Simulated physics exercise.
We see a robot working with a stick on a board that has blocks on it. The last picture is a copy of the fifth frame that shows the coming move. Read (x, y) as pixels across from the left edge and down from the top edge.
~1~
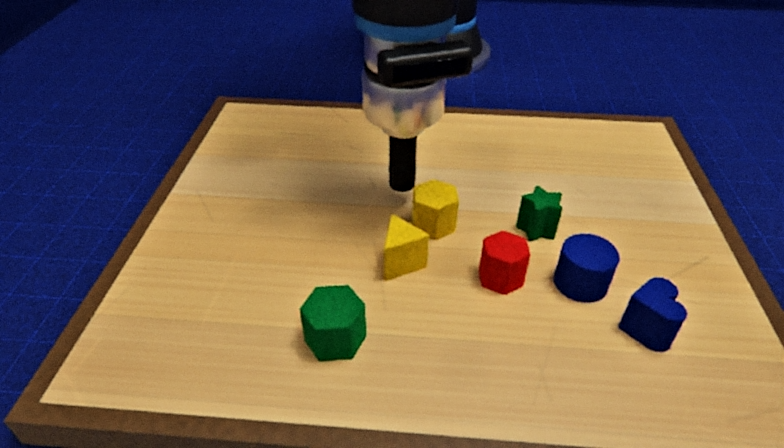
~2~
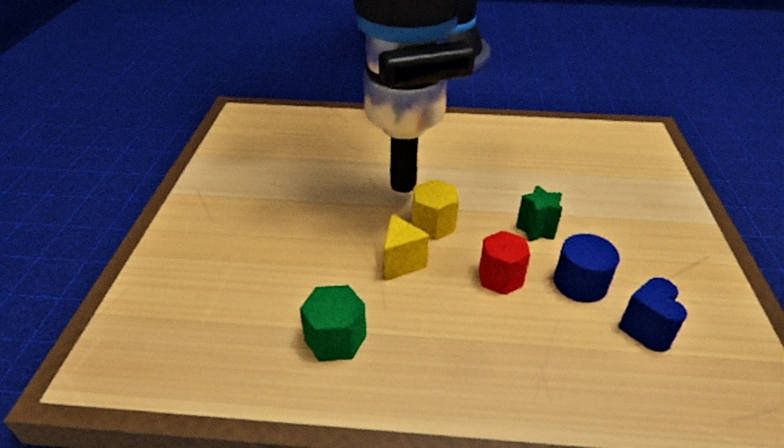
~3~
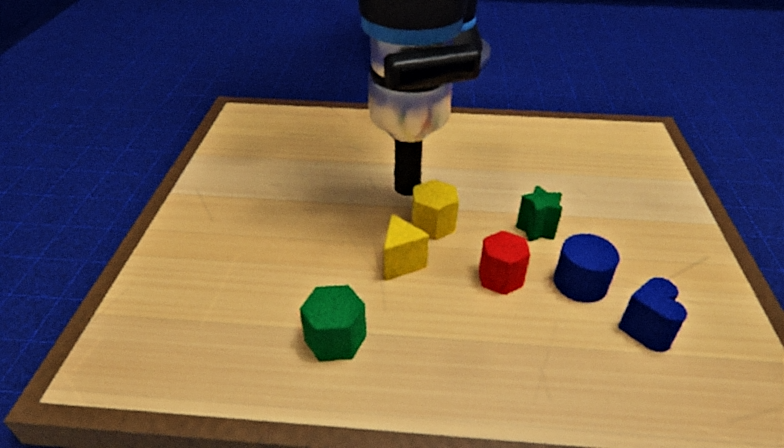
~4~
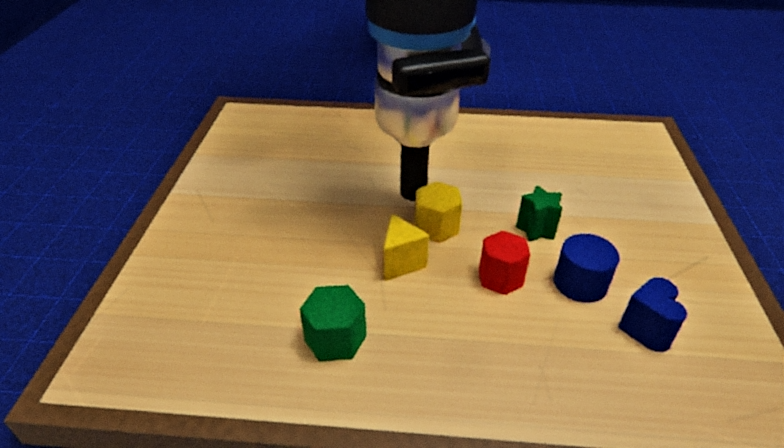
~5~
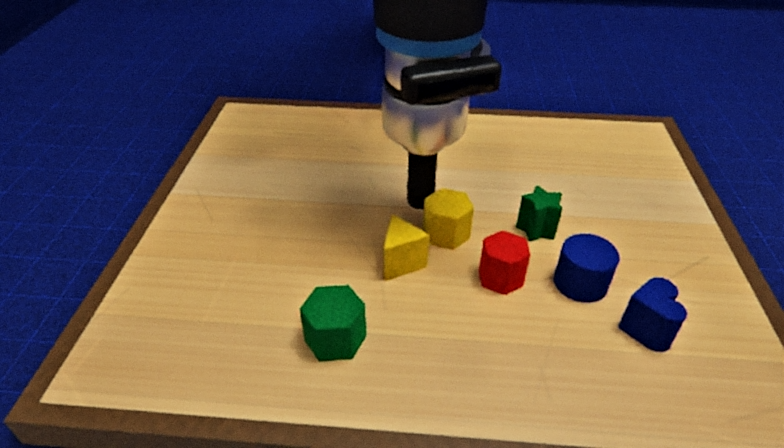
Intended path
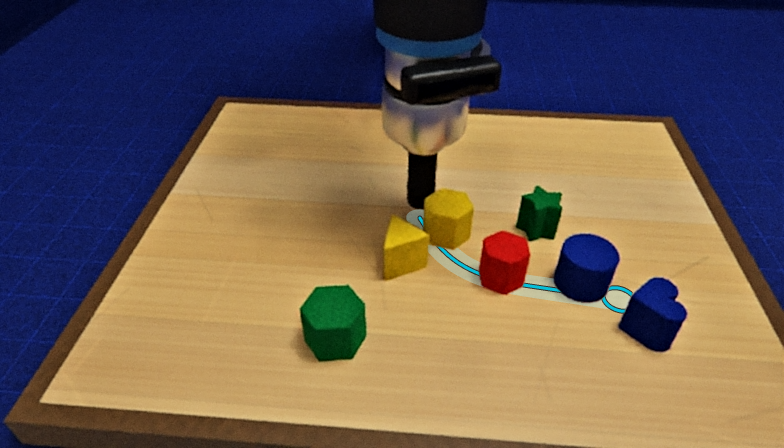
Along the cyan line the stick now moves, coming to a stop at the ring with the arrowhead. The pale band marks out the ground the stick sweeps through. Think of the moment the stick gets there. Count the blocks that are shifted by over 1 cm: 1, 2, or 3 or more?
Once the path ends, three or more blocks will have shifted.
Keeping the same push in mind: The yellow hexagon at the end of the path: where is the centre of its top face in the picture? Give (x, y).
It is at (531, 226).
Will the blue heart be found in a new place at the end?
I expect so.
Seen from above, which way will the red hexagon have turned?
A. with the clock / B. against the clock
I choose A.
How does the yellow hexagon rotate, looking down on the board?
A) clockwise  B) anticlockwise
That would be B.
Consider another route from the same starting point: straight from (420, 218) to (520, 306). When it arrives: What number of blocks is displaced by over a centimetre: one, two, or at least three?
2.
Path on the board, from (420, 218) by way of (458, 263) and (534, 287) to (619, 299).
On the path given first. One third of the way, stick at (460, 246); yellow hexagon at (500, 227), turned 65° anticlockwise; red hexagon at (533, 256), turned 25° clockwise.
Two thirds of the way, stick at (539, 271); yellow hexagon at (531, 226); red hexagon at (585, 268), turned 65° clockwise; blue disc at (626, 251).
At the end, stick at (626, 283); yellow hexagon at (531, 226), turned 125° anticlockwise; red hexagon at (654, 296), turned 150° clockwise; blue disc at (660, 249); blue heart at (702, 325), turned 20° anticlockwise.
